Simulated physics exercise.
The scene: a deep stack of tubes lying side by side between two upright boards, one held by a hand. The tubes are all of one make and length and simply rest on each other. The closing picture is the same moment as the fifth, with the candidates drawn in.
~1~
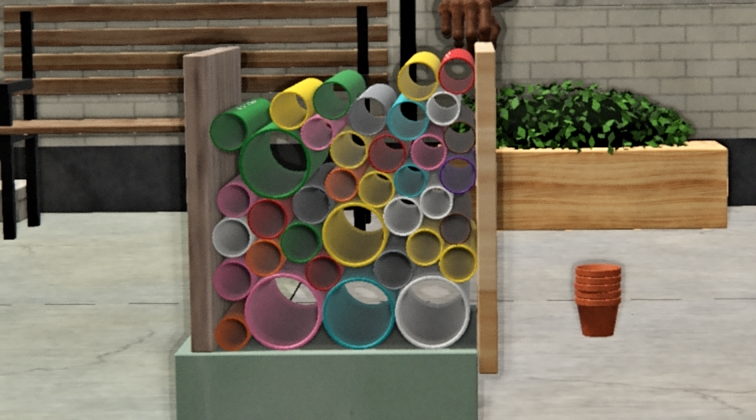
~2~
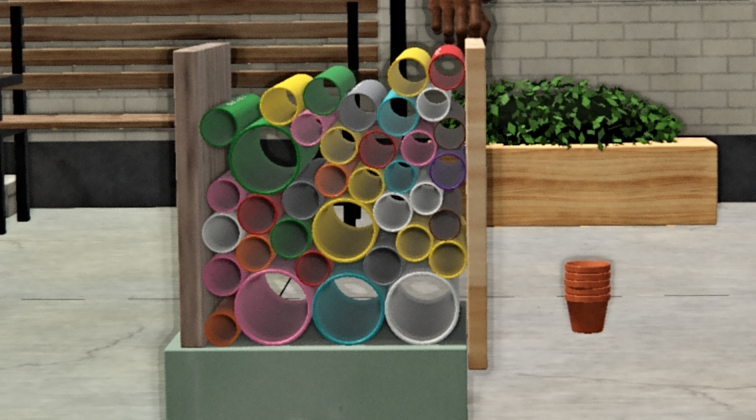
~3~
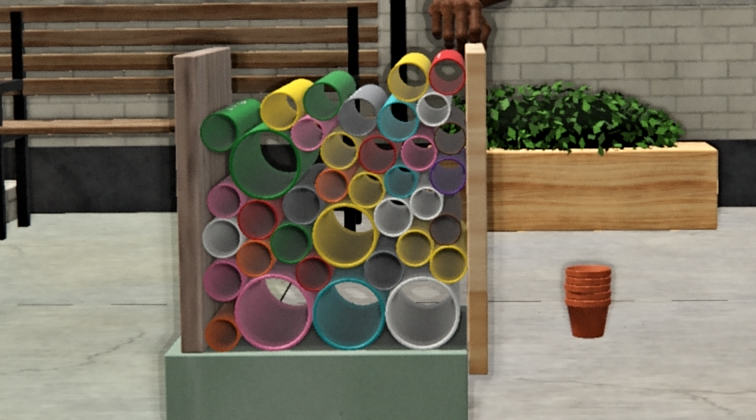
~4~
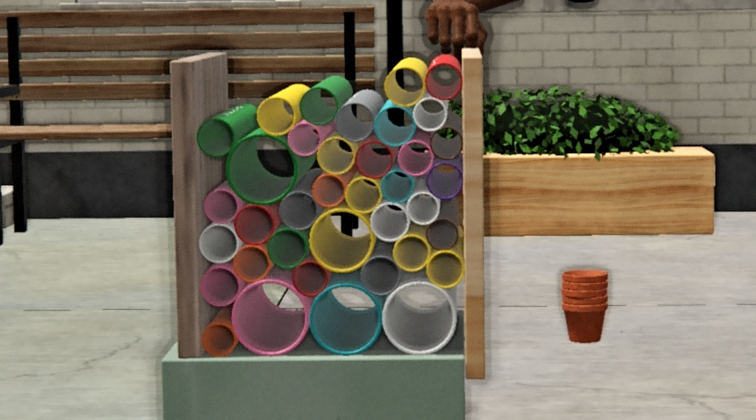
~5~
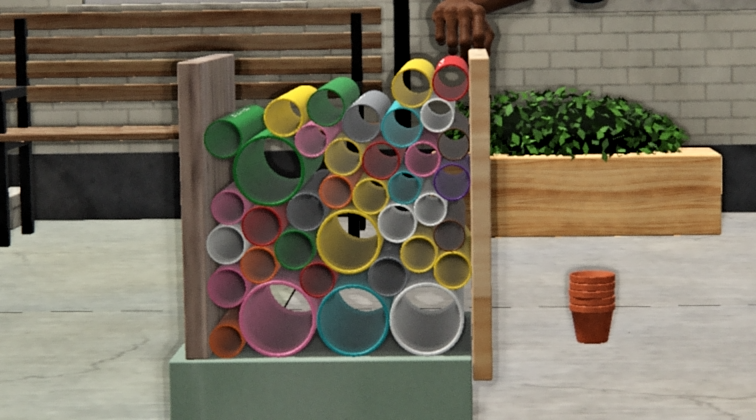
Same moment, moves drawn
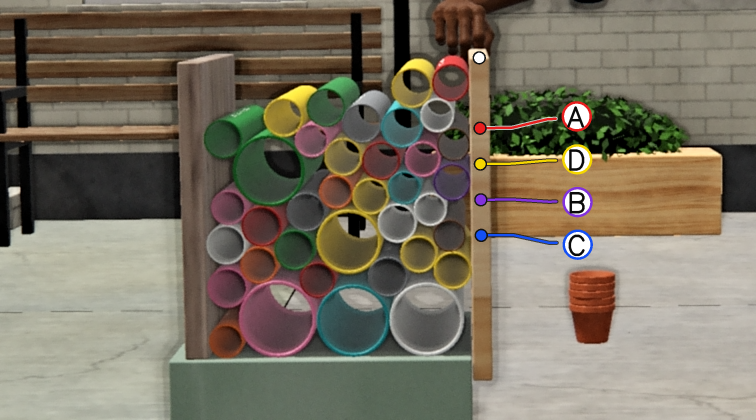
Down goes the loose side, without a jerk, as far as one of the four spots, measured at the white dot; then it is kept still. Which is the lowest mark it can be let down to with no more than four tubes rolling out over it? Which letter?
The answer is mark B.
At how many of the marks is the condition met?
Three of them.
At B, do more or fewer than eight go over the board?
At B, fewer than eight.
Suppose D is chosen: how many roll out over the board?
It comes to one.
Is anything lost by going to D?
Yes, at D.
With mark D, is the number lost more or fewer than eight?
Fewer than eight.
On the marked copy, A at (480, 128); B at (481, 200); C at (481, 236); D at (480, 164); the white dot at (479, 58).
With B. Early on, top of the board (470, 124).
Further on, top of the board (471, 198).
At the end, top of the board (471, 199), four out over the board.
As for the rest, A none out over the board; C more than four out over the board; D one out over the board.
